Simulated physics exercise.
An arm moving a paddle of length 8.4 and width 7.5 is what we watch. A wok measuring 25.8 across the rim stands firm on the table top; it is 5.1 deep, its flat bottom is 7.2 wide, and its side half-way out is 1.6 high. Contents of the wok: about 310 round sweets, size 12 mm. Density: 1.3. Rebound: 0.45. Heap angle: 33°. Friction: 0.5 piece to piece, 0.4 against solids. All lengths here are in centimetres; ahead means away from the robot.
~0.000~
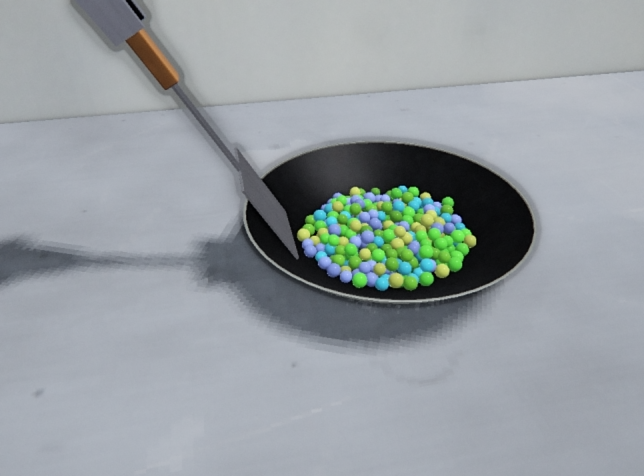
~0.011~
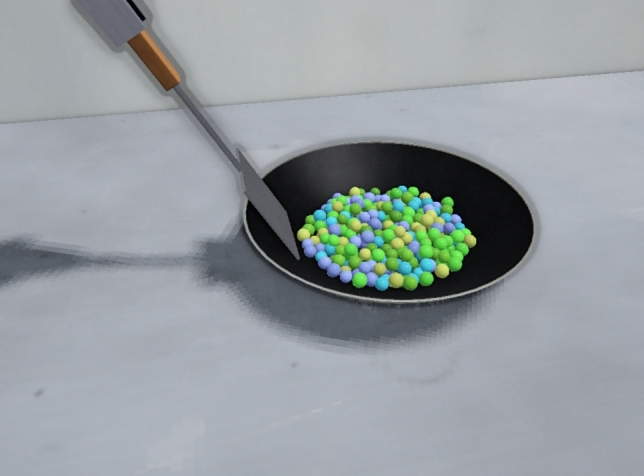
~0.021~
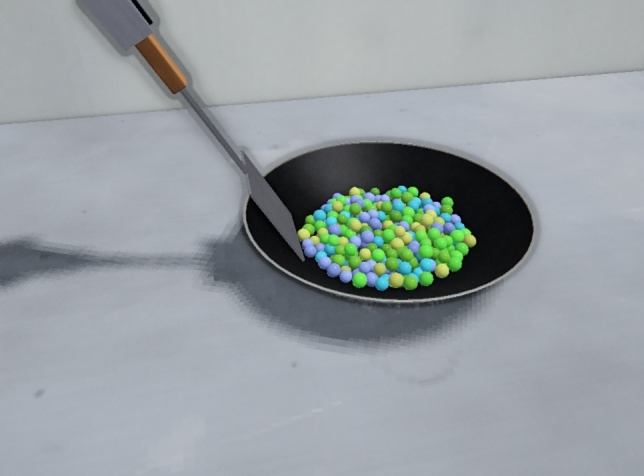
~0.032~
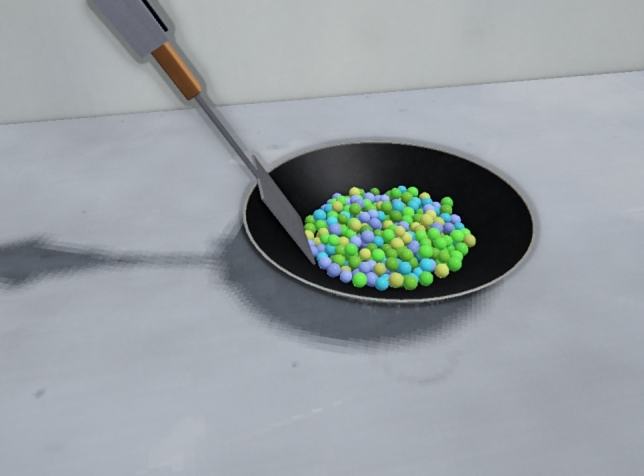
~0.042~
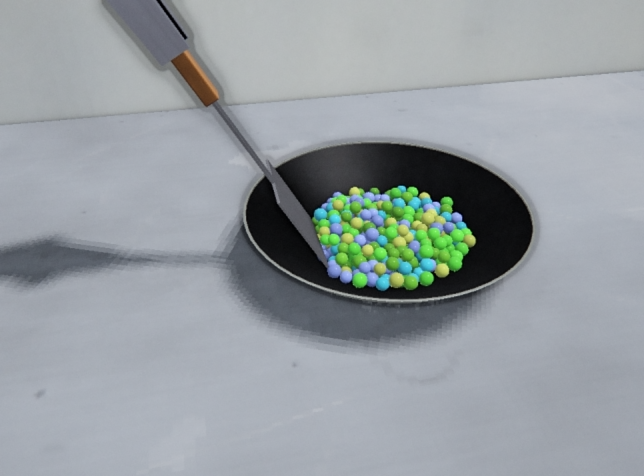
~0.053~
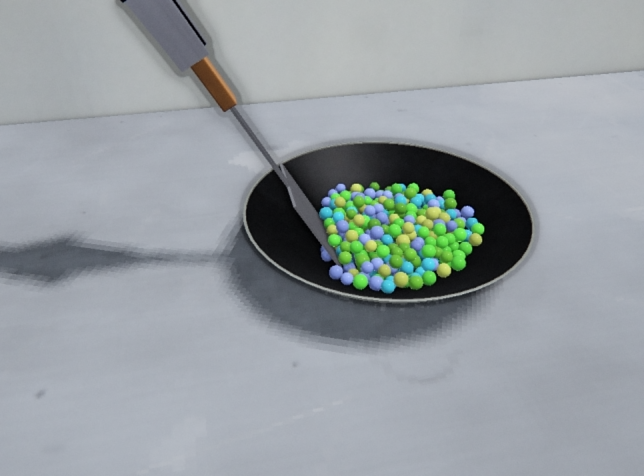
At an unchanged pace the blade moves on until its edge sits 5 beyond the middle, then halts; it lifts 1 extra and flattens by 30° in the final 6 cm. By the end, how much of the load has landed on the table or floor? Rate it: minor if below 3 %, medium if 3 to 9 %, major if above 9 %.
Rating: Major.
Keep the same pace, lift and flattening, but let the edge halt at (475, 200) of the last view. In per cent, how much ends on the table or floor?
Something near 60 in a hundred.
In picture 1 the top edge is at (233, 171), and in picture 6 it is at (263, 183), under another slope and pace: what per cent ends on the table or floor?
Around 5 per cent finishes on the table or floor.
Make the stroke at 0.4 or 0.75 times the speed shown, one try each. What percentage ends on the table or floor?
I'd expect close to 0 and then close to 10 percent.
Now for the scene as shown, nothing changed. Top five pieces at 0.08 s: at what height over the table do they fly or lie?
Height: Approx. 5 cm.
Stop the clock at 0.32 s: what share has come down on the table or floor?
Share at that moment: About 20 %.
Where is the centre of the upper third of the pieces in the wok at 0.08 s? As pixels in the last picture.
I'd put it close to (415, 214) in the last picture.
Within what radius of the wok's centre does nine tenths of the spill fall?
Around 45 centimetres from the centre.
By 0.08 s, sloping 60°, highest piece 6 above the table; 309 in the wok.
By 0.10 s, sloping 51°, highest piece 8 above the table; 306 in the wok, 3 on the blade or in flight.
By 0.32 s, sloping 31°, highest piece 7 above the table; 237 in the wok, 67 on the table or floor, 5 on the blade or in flight.
By 1.37 s, sloping 31°, highest piece 6 above the table; 236 in the wok, 73 on the table or floor.
Final count, 236 in the wok, 73 on the table or floor. That is 24 % on the table or floor.
